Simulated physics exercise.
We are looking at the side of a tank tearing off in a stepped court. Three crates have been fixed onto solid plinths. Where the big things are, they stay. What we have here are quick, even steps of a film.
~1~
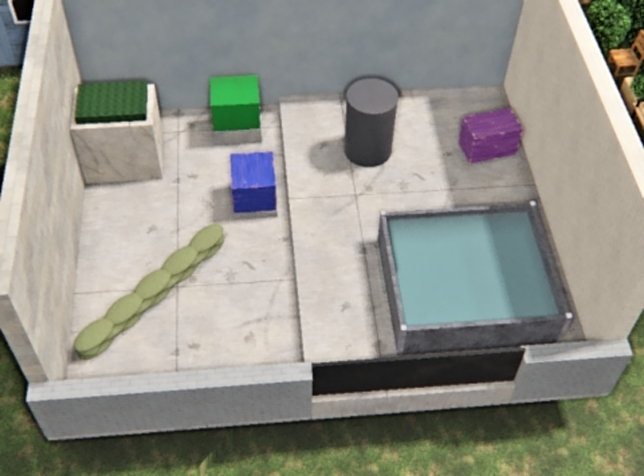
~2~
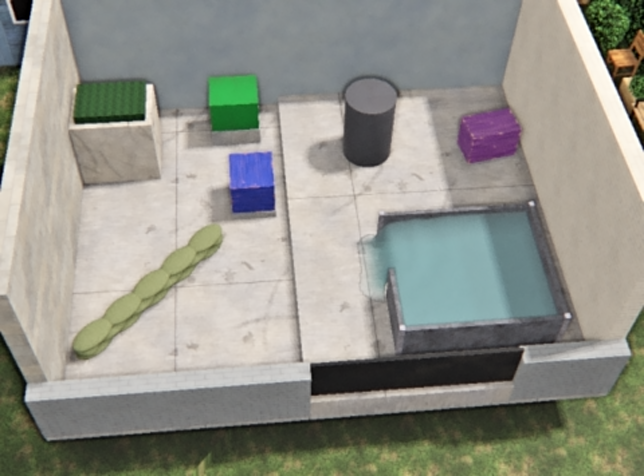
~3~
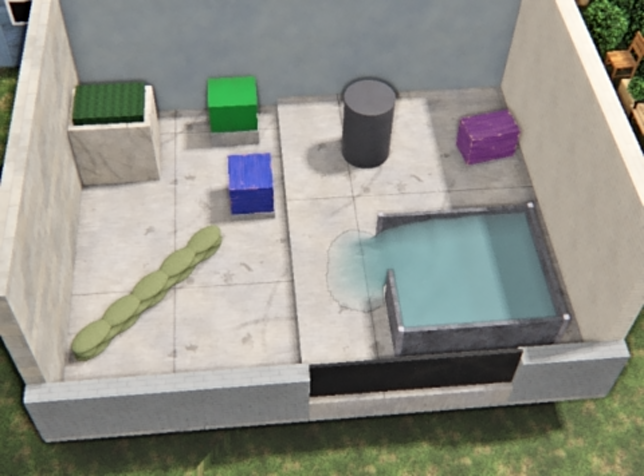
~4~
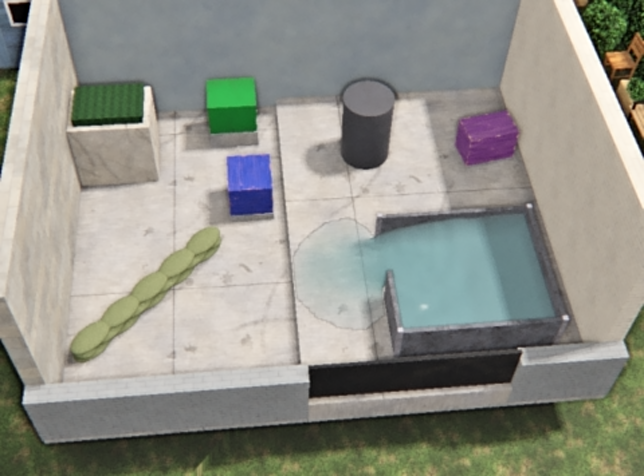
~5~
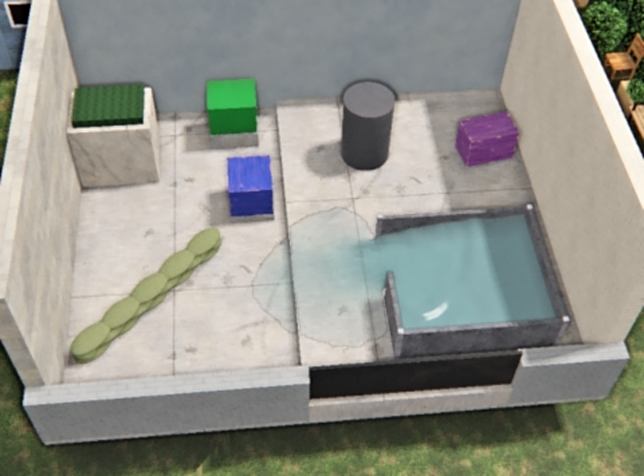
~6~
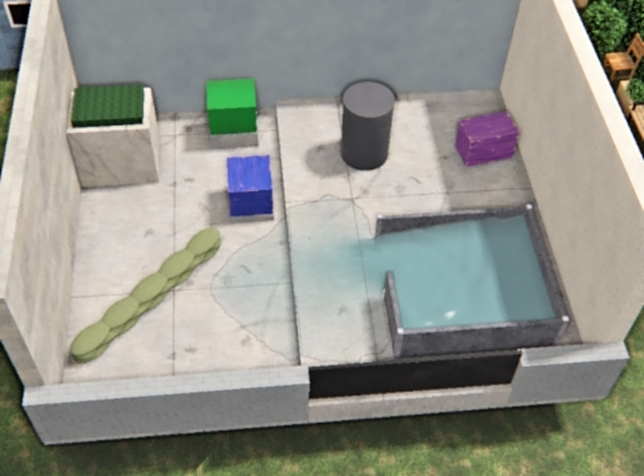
In a walled, stepped court with green, blue and purple blocks, a dark cylinder and a pale green segmented roll, an open tank of water sits whole and still. Part of its left side opens, and water pours through the gap, spreading leftward across the paving in a thin, widening sheet past the step line.
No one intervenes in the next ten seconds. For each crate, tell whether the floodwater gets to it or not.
The blue crate has too short a plinth; the green crate has a tall enough plinth; the purple crate has a tall enough plinth.
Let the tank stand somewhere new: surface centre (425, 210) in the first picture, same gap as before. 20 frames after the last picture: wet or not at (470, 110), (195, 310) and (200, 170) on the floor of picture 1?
Results in order - left untouched, swamped, swamped.
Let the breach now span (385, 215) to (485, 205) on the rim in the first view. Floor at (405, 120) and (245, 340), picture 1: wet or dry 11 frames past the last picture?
I'd expect the first point to be reached and the second point to stay dry.
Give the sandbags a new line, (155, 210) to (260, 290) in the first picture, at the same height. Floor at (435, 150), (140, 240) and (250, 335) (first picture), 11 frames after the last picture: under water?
Spot by spot: Spared; spared; soaked.
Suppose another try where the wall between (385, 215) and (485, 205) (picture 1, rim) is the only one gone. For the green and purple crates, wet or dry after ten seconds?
First the green crate: It is never reached; then the purple crate: It gets reached.
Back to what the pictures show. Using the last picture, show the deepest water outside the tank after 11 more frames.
Somewhere around (61, 414).
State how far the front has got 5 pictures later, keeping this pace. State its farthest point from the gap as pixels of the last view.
I'd say around (136, 346).
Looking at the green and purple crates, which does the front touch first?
The crate marked green.
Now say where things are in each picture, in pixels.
In the first frame, the open tank at (471, 267) is whole and still.
In the second frame, the front is at (369, 240), out from the gap at (386, 259).
In the third frame, water pours out at (385, 262) and has run to (337, 293).
In the fourth frame, the front is at (300, 293), out from the gap at (384, 264).
In the fifth frame, the front is at (261, 293), out from the gap at (384, 265).
In the sixth frame, the front is at (221, 281), out from the gap at (384, 264).
A moment on, water covers 25 % of the floor; the blue crate water round its plinth, the green crate not reached, the purple crate not reached.
Next, water covers 40 % of the floor; the blue crate water round its plinth, the green crate water round its plinth, the purple crate not reached.
Then, water covers 45 % of the floor; the blue crate water round its plinth, the green crate water round its plinth, the purple crate not reached.
Later, water covers 55 % of the floor; the blue crate water round its plinth, the green crate water round its plinth, the purple crate not reached.
In the end, water covers 55 % of the floor; the blue crate was topped, the green crate stayed above the water, the purple crate stayed above the water.
